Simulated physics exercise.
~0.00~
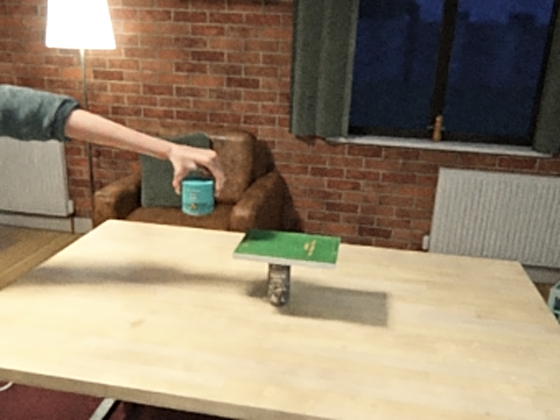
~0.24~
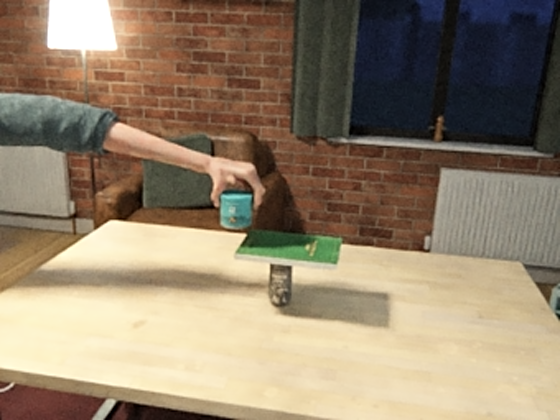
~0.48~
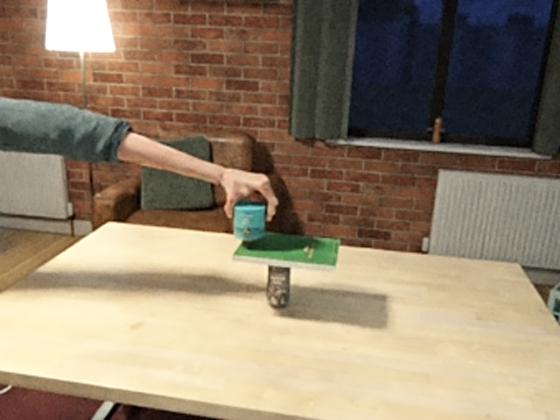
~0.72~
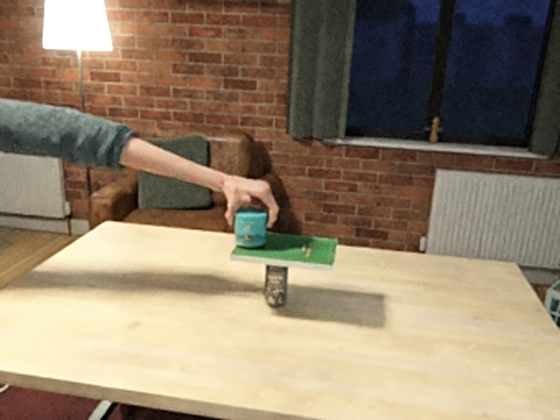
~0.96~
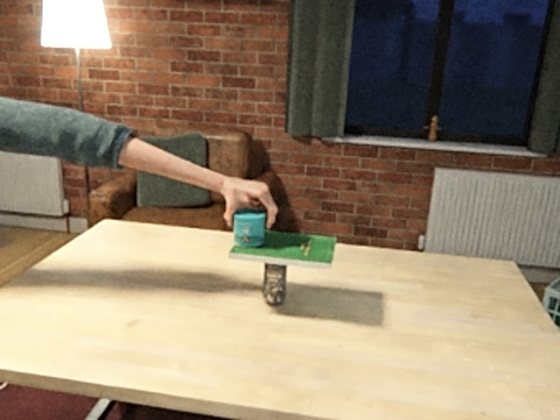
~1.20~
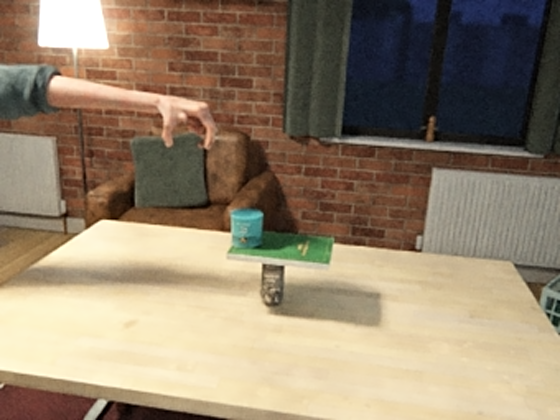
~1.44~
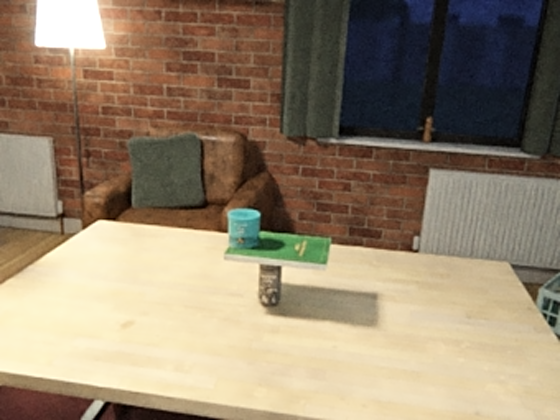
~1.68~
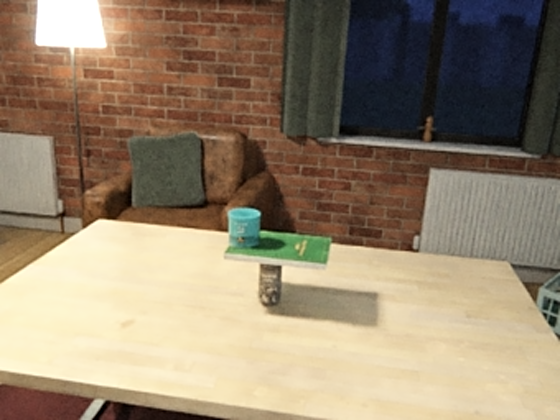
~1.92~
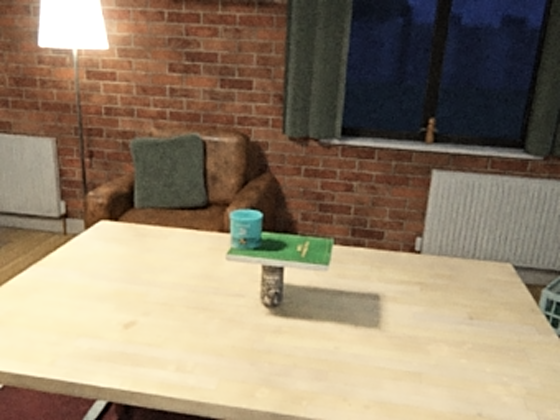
A turquoise tin, held from above by a hand reaching in from the left, moves right over a pale wooden table. Ahead of it, a green book lies flat across the top of an upright grey can, with a brick wall and a brown armchair behind. The hand lowers the tin onto the left part of the book and keeps hold of it briefly. Then the fingers let go, and the arm draws back to the left and out of view. The tin stays where it was set, and the book and can remain balanced and still beneath it.
